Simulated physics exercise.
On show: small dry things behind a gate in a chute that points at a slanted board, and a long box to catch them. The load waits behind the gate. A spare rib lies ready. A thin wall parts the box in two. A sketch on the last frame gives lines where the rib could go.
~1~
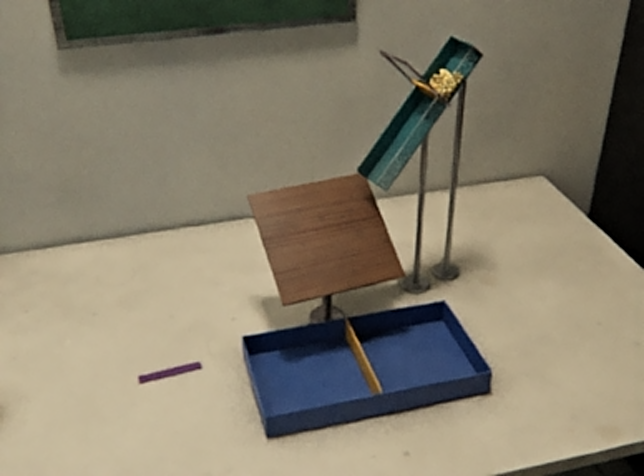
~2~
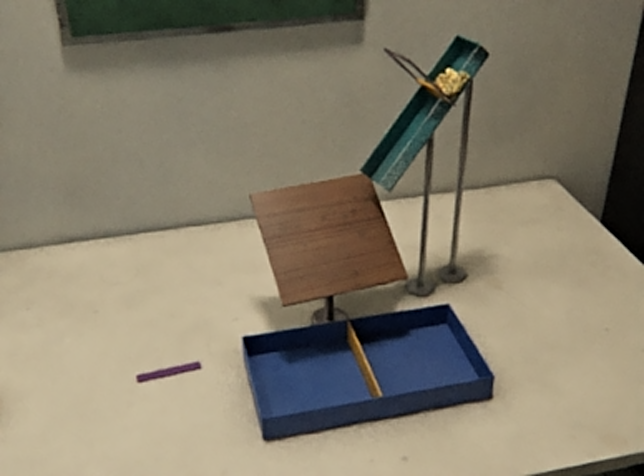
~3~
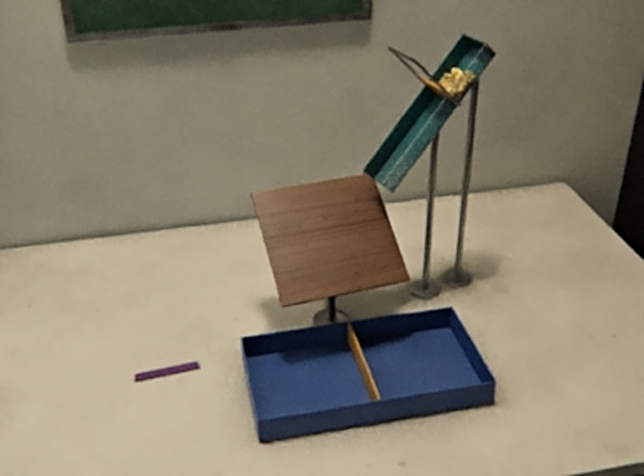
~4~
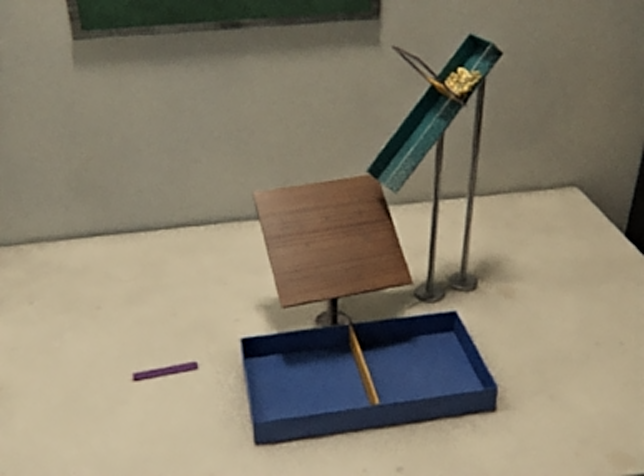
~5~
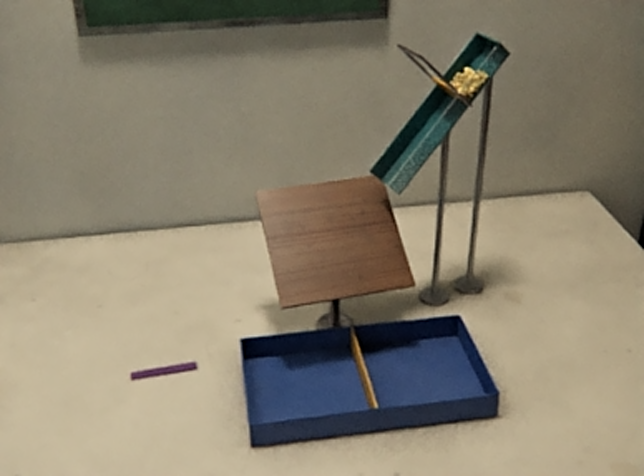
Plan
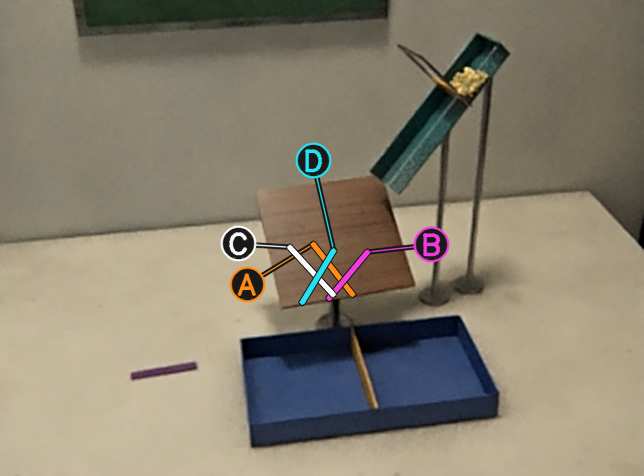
On a pale table against a grey wall, soya beans sat behind a gate in a sloping teal chute above a tilted wooden board and a divided blue box, while only the view shifted slightly.
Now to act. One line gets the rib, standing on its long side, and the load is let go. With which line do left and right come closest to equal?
C is best.
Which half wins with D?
Left.
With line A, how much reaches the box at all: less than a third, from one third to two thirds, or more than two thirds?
It is more than two thirds.
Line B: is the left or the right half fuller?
More lands on the left.
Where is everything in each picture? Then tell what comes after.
In the first picture, load behind the gate (439, 86), soya beans; lip of the chute (376, 185), sloping fairly steeply.
In the second picture, middle of the board (329, 236), tilted fairly steeply; middle of its low edge (348, 292); of its high edge (311, 183).
In the third picture, front corners of the box (258, 420) and (496, 381); front end of its middle wall (380, 400); gate still shut (434, 86).
In the fourth picture, middle of the load (456, 86); lip (387, 187).
In the fifth picture, middle of the load (462, 86); lip (390, 188).
On the marked copy, line A from (313, 244) to (352, 294); line B from (367, 252) to (329, 298); line C from (289, 247) to (333, 294); line D from (333, 250) to (302, 302).
With A, of what is caught, about a tenth in the left half, the larger part in the right.
With B, of what is caught, almost all in the left half, about a tenth in the right.
With C, of what is caught, roughly half in the left half, roughly half in the right.
With D, of what is caught, the larger part in the left half, about a tenth in the right.
